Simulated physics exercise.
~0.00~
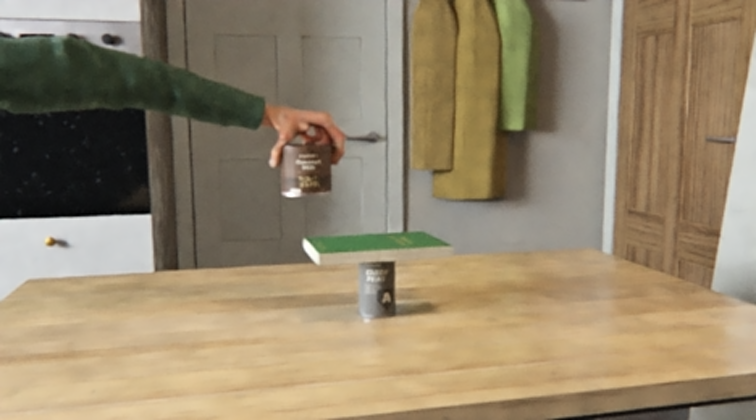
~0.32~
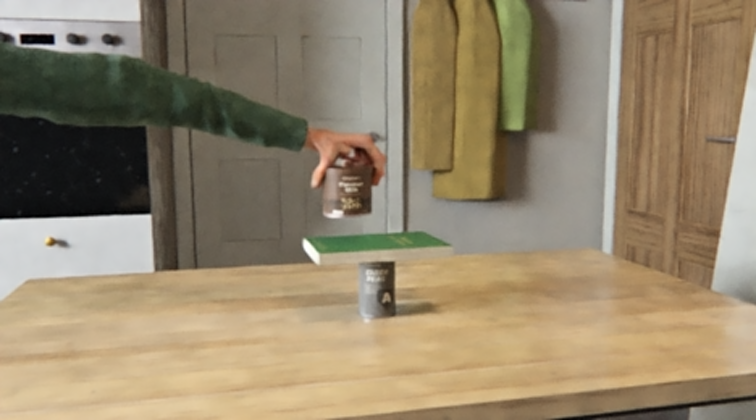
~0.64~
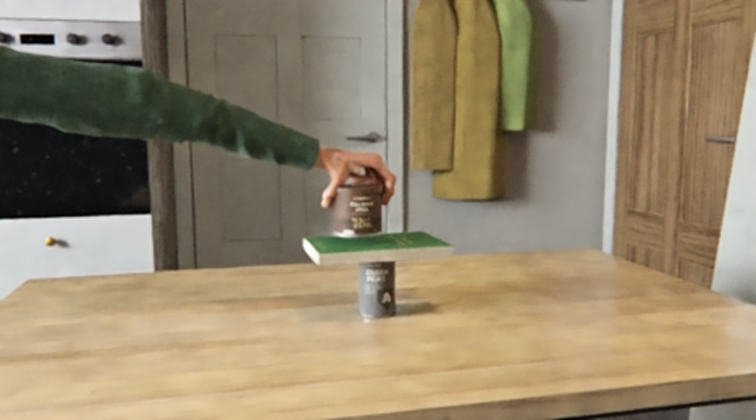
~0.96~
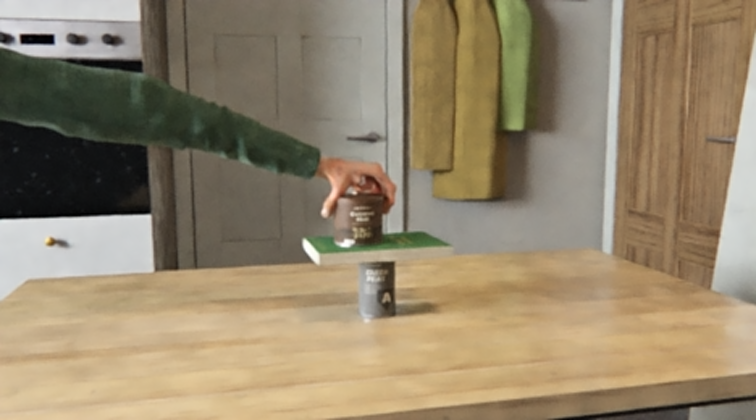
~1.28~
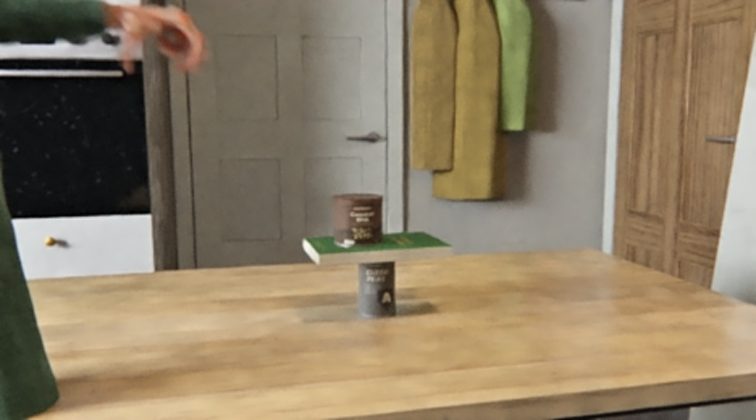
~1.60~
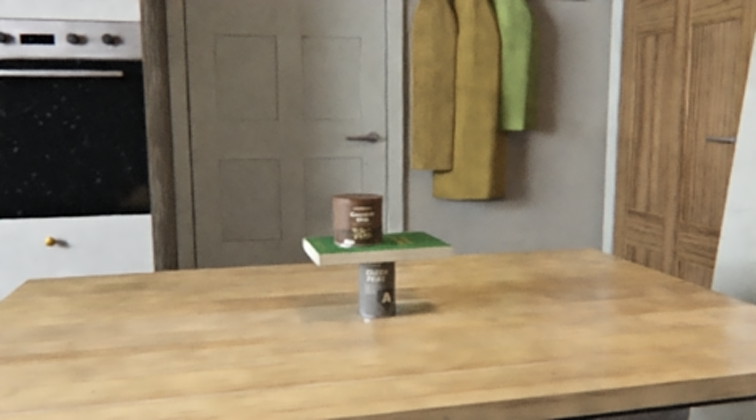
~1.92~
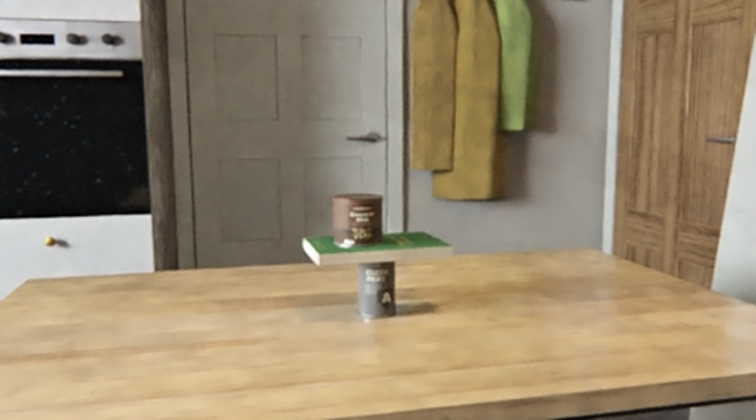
A hand sets a brown tin on a green book atop a grey tin, which holds.
